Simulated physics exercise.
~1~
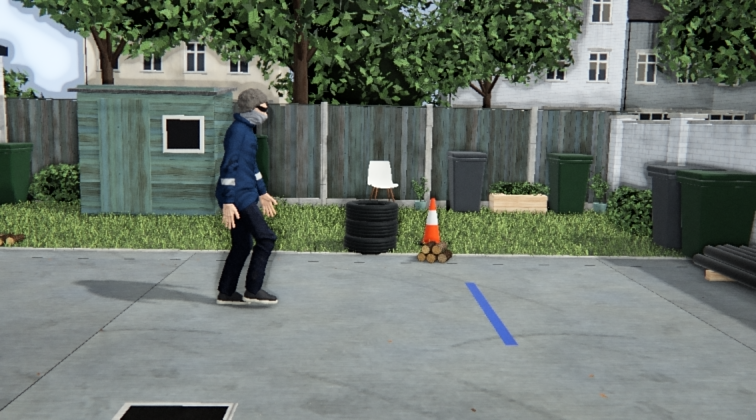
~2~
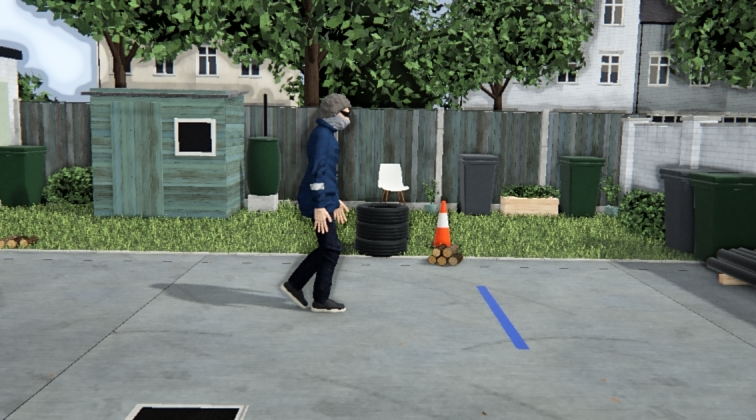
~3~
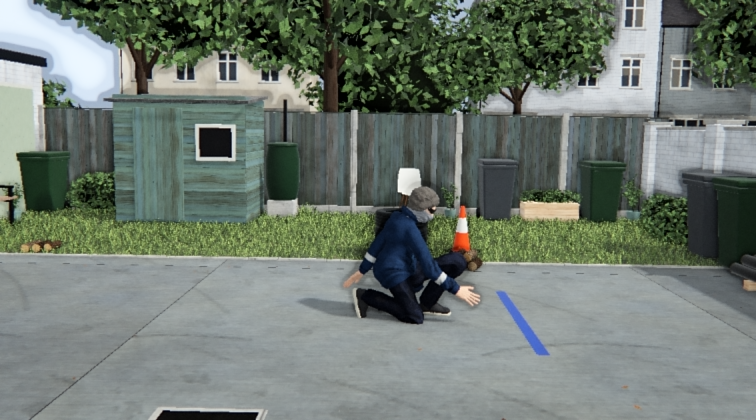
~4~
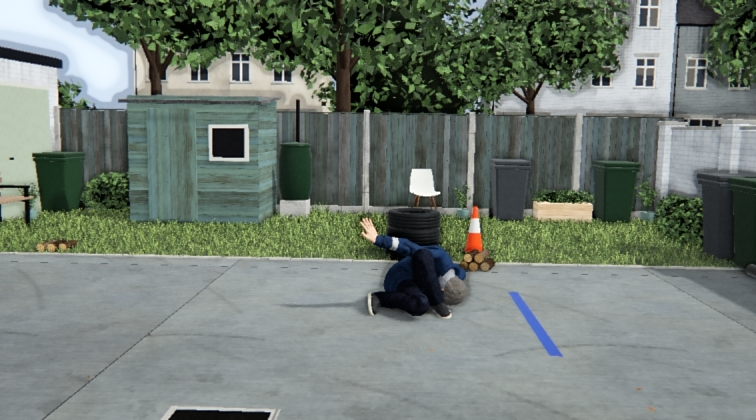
The footage shows a person in a grey cap, face covering and dark blue jacket walking right across a paved yard, then dropping to the knees and crumpling forward, ending curled low on the ground with one arm raised behind, the head short of the blue tape.
